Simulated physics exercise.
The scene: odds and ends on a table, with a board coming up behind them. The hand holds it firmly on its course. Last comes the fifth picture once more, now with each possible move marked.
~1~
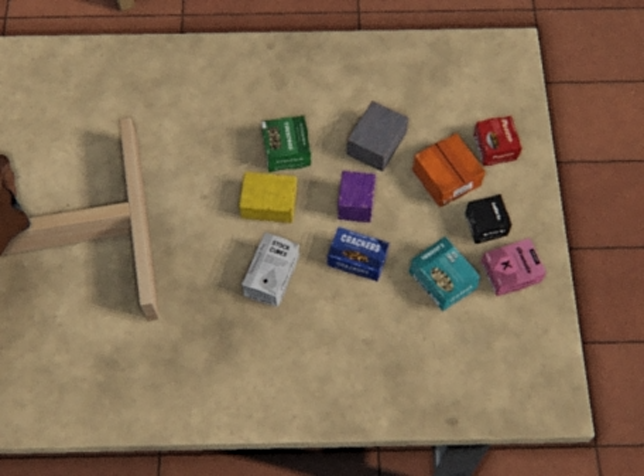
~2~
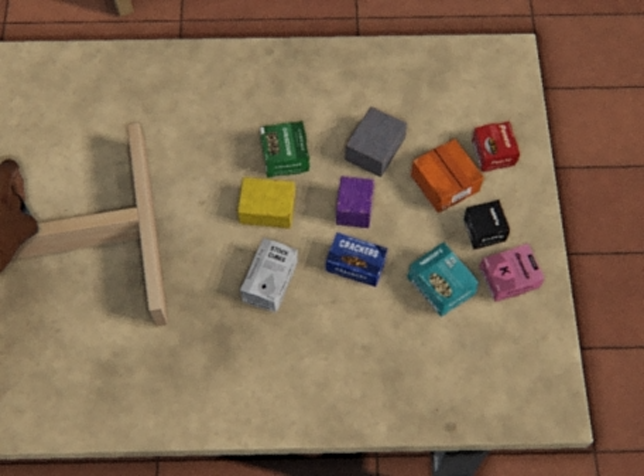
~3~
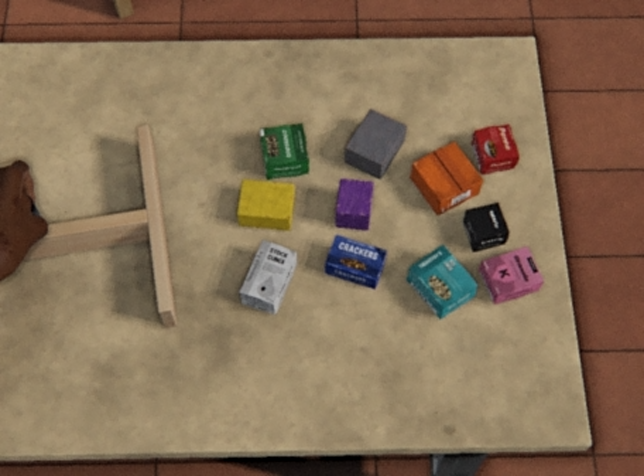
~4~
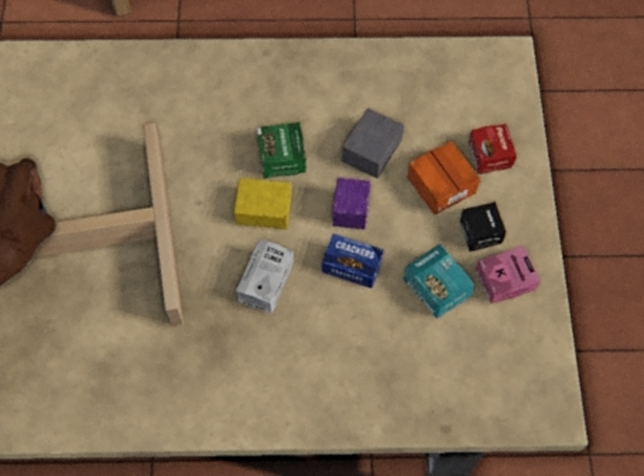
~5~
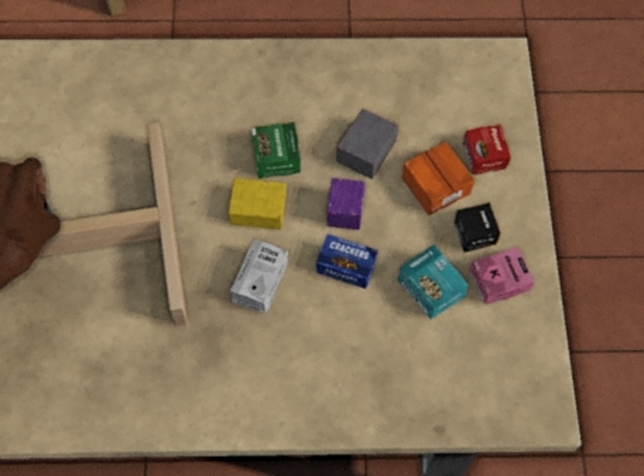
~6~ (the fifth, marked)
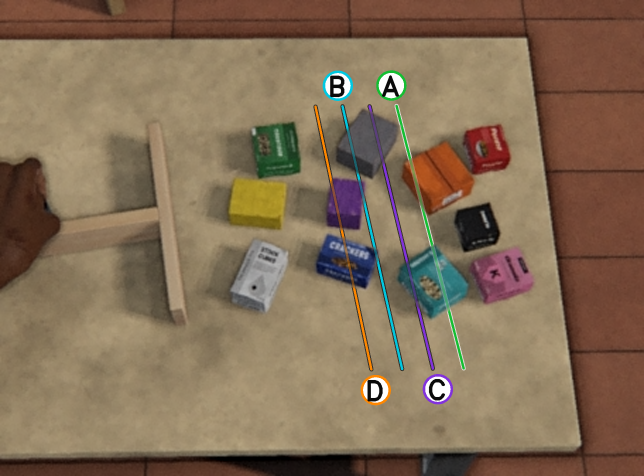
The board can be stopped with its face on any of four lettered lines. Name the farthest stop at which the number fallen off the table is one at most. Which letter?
A is the last line within the limit.
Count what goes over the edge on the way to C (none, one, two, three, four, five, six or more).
By then, none.
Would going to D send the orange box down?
No.
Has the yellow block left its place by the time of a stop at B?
Yes.
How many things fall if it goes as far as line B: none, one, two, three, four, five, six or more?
The count is none.
On the marked copy, A at (428, 229); B at (370, 229); C at (399, 229); D at (342, 229).
Following A. Soon after the start, board (258, 211); white packet (292, 267); yellow block (288, 197).
Later, board (354, 210); pink packet (523, 280); red packet (491, 147).
In the end, board (427, 209); pink packet over the edge; black packet (540, 224); one fallen.
As for the rest, B is within the limit but short; C is within the limit but short; D is within the limit but short.
